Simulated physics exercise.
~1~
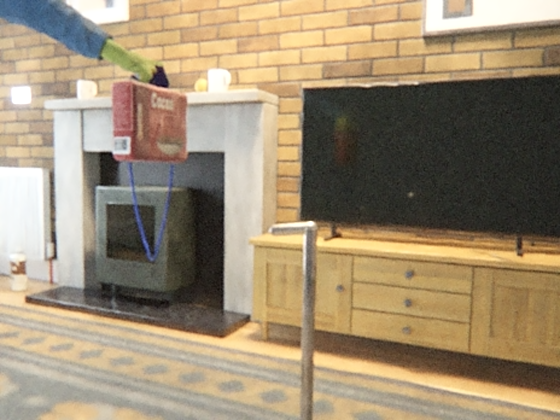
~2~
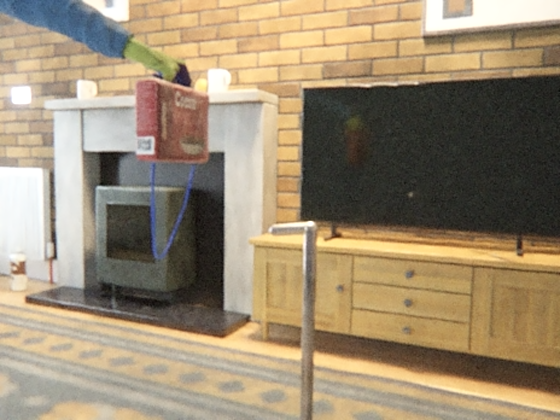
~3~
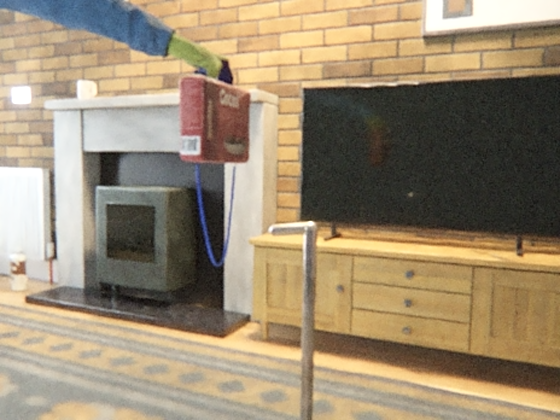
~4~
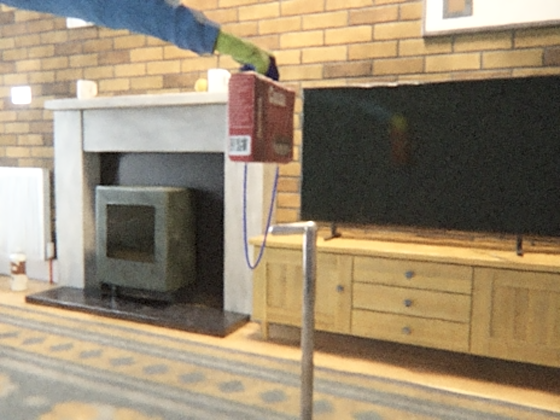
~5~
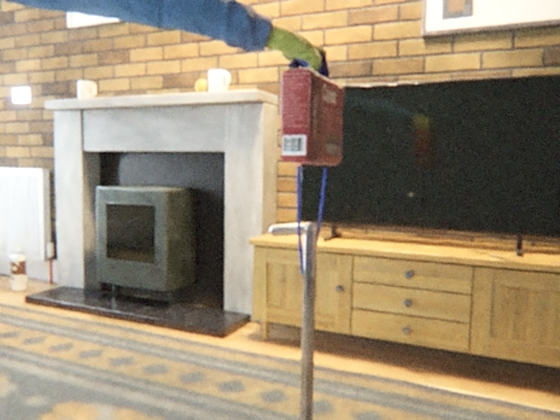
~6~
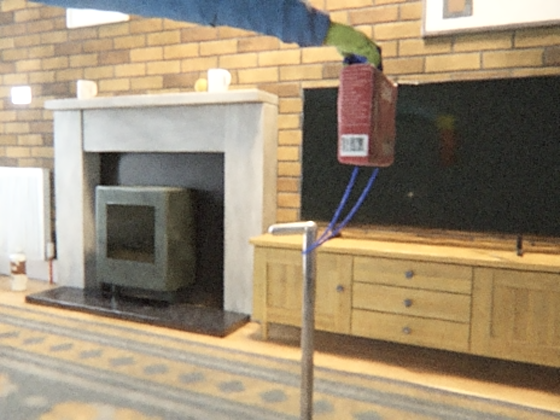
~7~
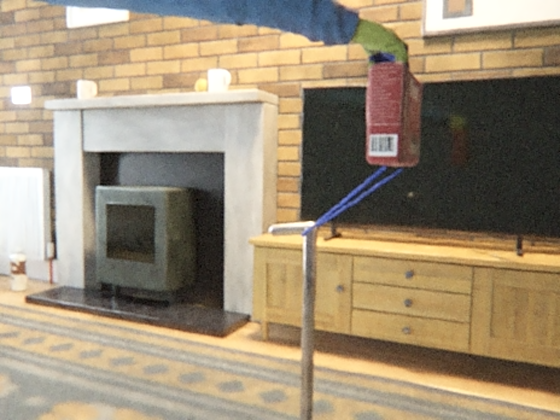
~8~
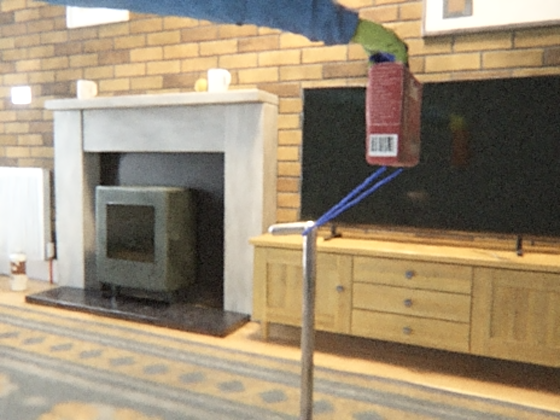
A gloved hand carries a red bag right until its blue loop snags the post.
